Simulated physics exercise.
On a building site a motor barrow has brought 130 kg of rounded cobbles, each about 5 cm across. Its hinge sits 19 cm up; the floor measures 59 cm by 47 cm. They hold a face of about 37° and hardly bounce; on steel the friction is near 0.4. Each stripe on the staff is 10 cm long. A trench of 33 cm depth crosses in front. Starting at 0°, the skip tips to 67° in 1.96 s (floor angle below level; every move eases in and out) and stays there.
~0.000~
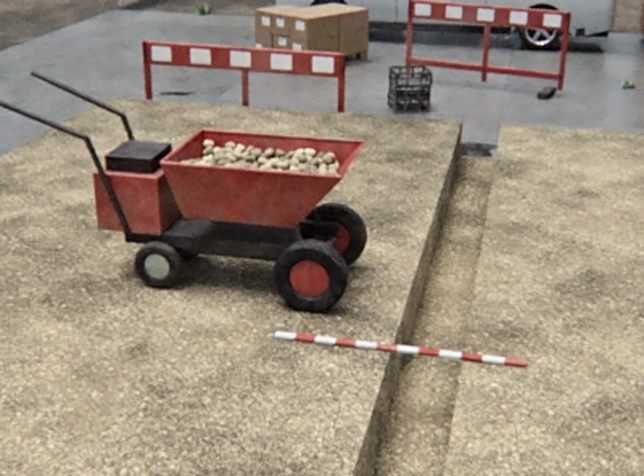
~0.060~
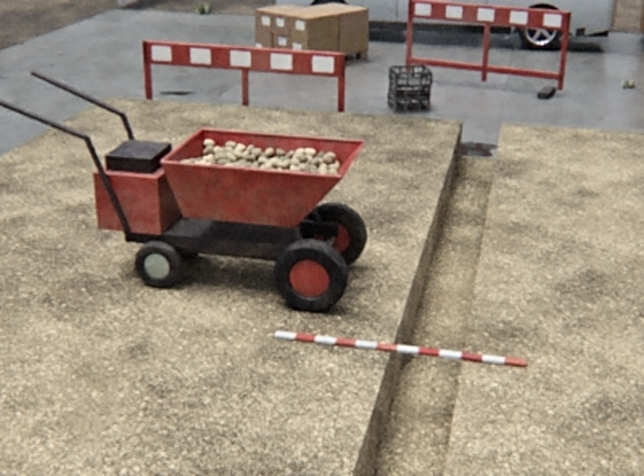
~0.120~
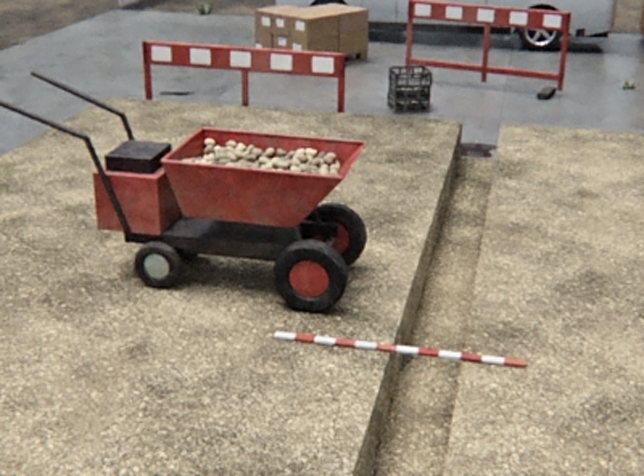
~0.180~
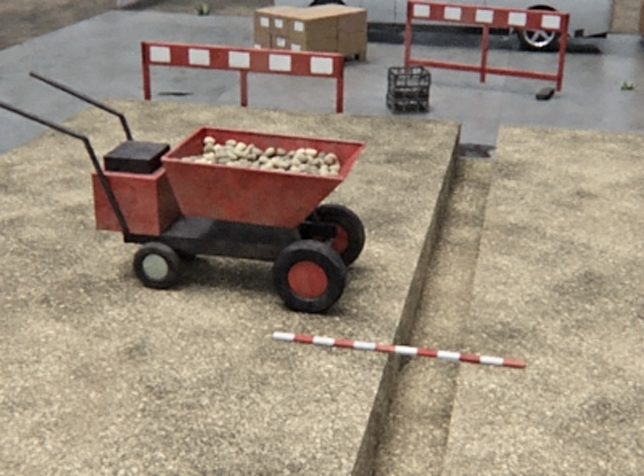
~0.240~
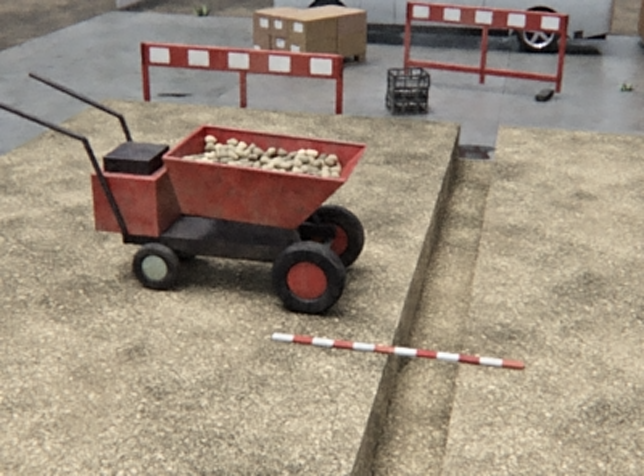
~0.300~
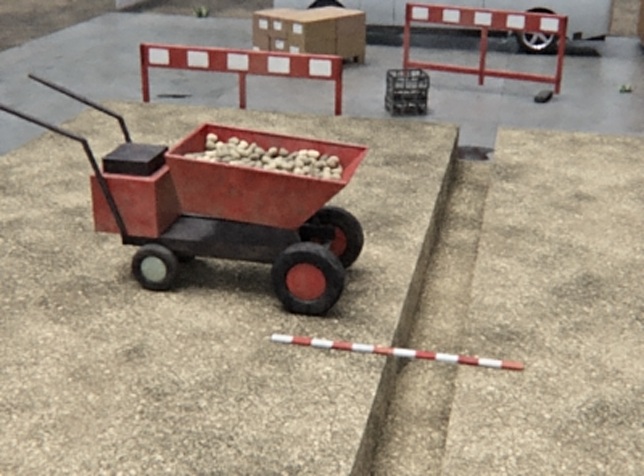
Red motor barrow loaded with rounded cobbles standing beside a narrow trench, its skip tilting very slightly forward to the right.
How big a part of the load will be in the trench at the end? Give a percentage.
Some 74 per cent of it.
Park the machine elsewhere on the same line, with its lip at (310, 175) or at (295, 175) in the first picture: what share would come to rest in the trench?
First some 100, then 95 per cent.
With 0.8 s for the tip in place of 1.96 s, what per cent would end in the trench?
In that case some 55 per cent.
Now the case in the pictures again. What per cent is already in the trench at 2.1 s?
Some 30 per cent.
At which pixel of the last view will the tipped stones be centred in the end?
Near (449, 342).
After 1.5 s the floor is at 57°; 100 % in the skip; the foremost stones are at (423, 243).
After 2.1 s the floor is at 67°; 60 % in the skip, 28 % in the trench, 12 % past the trench; the foremost stones are at (524, 309).
After 2.4 s the floor is at 67°; 30 % in the skip, 44 % in the trench, 26 % past the trench; the foremost stones are at (585, 328).
After 4.4 s the floor is at 67°; 0 % in the skip, 74 % in the trench, 26 % past the trench; the foremost stones are at (627, 342).
